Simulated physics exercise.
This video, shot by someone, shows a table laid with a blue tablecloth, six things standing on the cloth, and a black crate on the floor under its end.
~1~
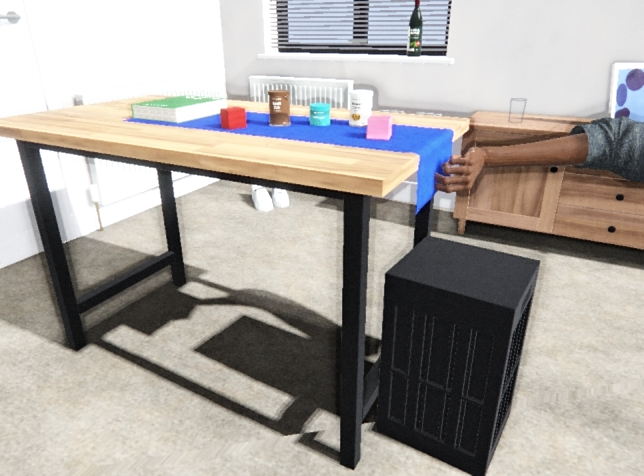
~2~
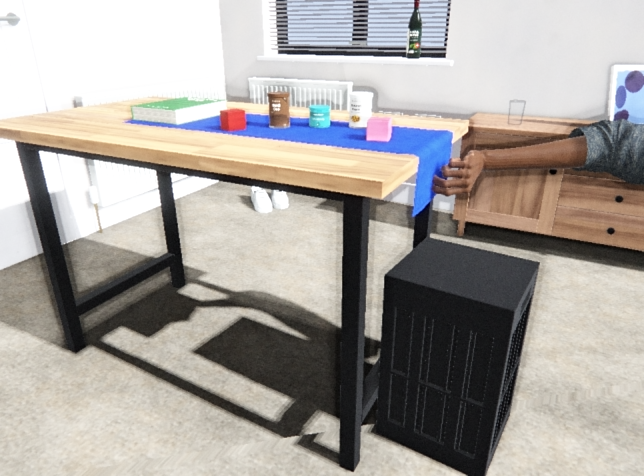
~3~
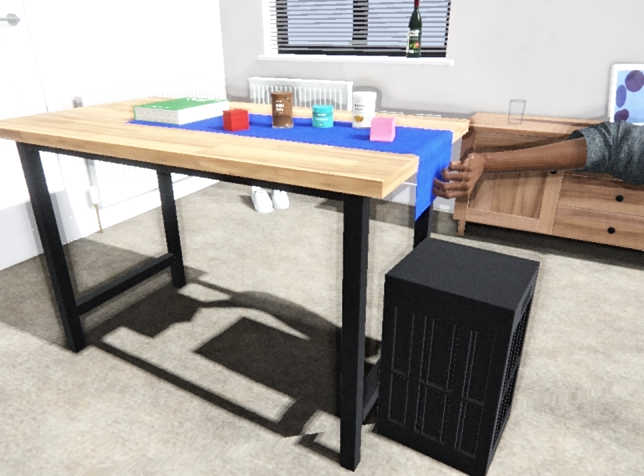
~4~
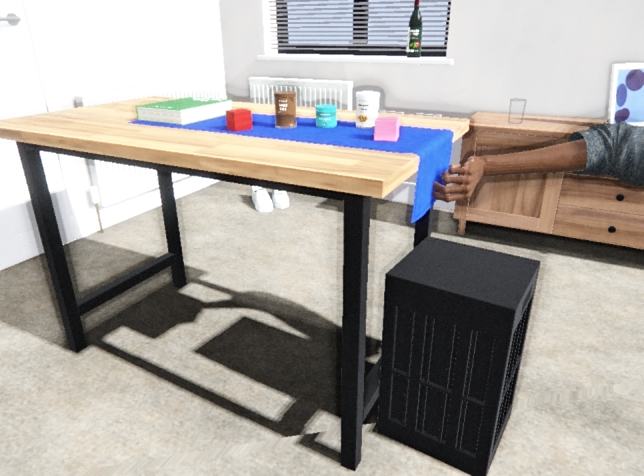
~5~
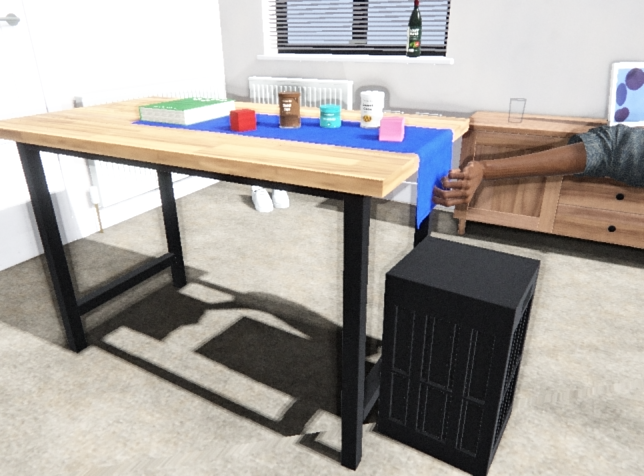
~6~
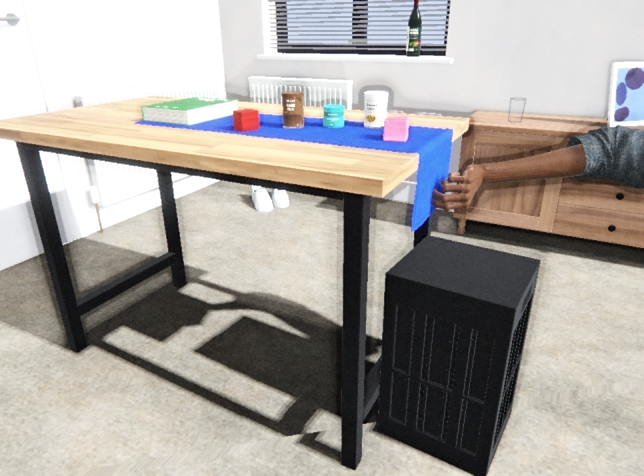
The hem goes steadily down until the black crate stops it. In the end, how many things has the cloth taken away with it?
Lost: One.
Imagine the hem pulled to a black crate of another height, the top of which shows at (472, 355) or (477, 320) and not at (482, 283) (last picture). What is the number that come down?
Then 3 and 2.
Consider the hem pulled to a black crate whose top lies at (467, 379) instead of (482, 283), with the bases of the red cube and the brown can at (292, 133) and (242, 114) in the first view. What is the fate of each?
In the end the red cube is no longer on top and the brown can is still on top.
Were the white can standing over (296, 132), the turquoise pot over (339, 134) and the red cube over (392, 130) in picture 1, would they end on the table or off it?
The white can is still on top, the turquoise pot is still on top and the red cube is off the top.
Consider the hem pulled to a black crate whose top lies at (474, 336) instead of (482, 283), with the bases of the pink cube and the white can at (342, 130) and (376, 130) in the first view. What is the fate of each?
The pink cube is carried off, the white can goes over.
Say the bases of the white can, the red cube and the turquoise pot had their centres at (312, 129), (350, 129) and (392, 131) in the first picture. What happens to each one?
The white can holds on; the red cube survives; the turquoise pot falls.
Soon after, hem near (431, 242); all still up.
Then, hem on the crate; pink cube gone.
At rest, hem on the crate; pink cube gone. The answer is one.
